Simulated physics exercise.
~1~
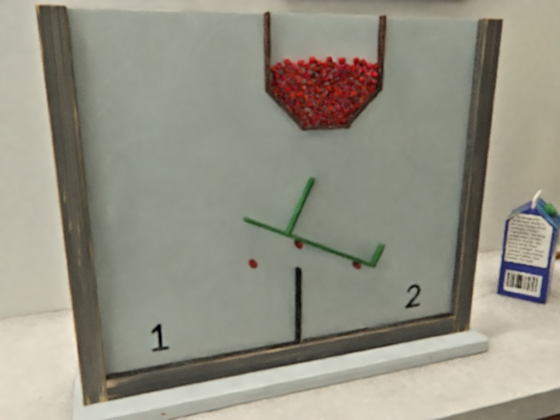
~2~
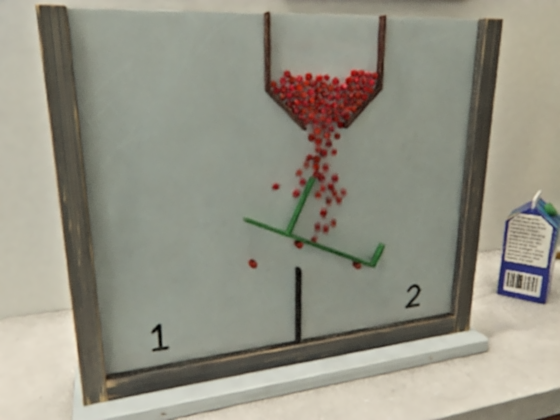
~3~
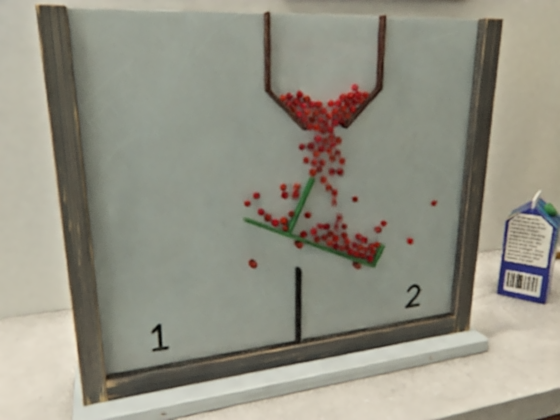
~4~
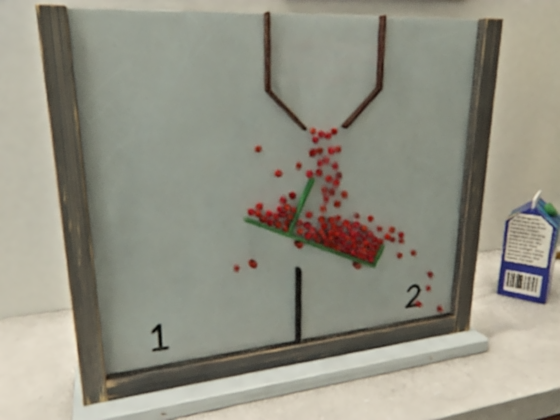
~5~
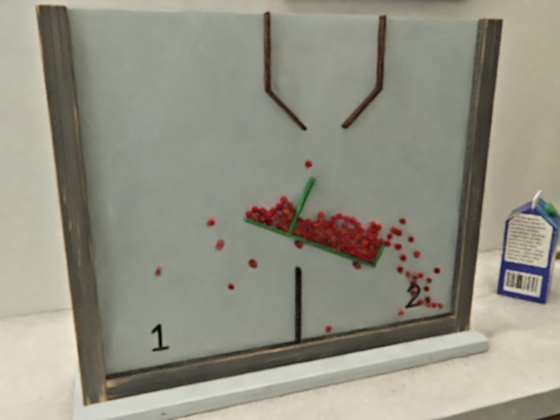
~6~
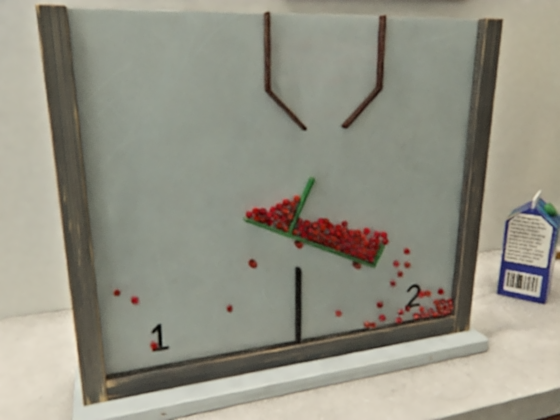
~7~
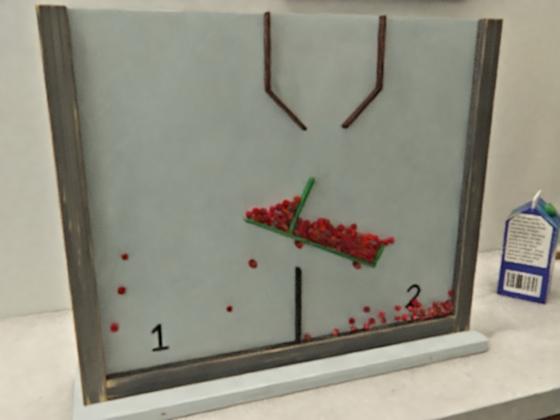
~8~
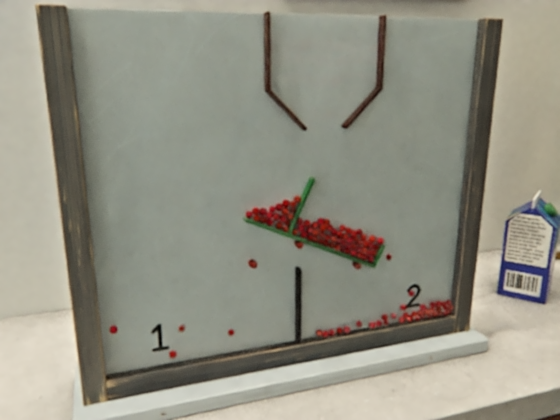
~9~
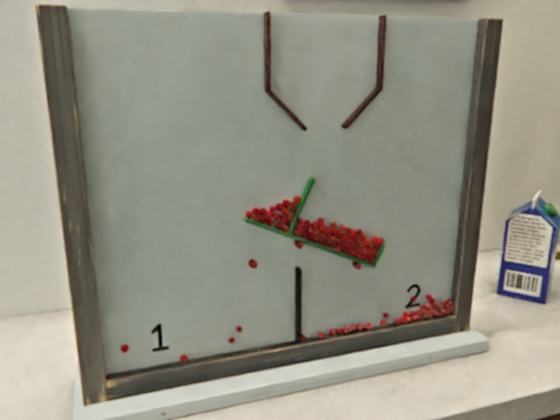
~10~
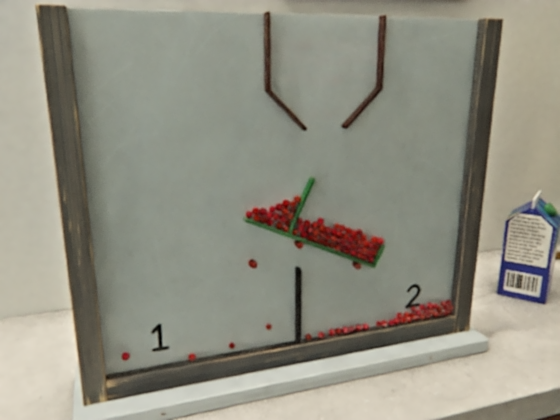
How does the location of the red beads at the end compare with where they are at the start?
At the start nearly all the beads are held in the hopper at the top. By the end the hopper is empty, and most of the beads rest on the green tray, with a smaller share in the right bin and a few in the left bin.
In the video, red beads pour from a hopper onto a green tray that stays tilted down to the right, and some spill over its right end into the right bin. Most remain piled on the tray, while only a few land in the left bin.
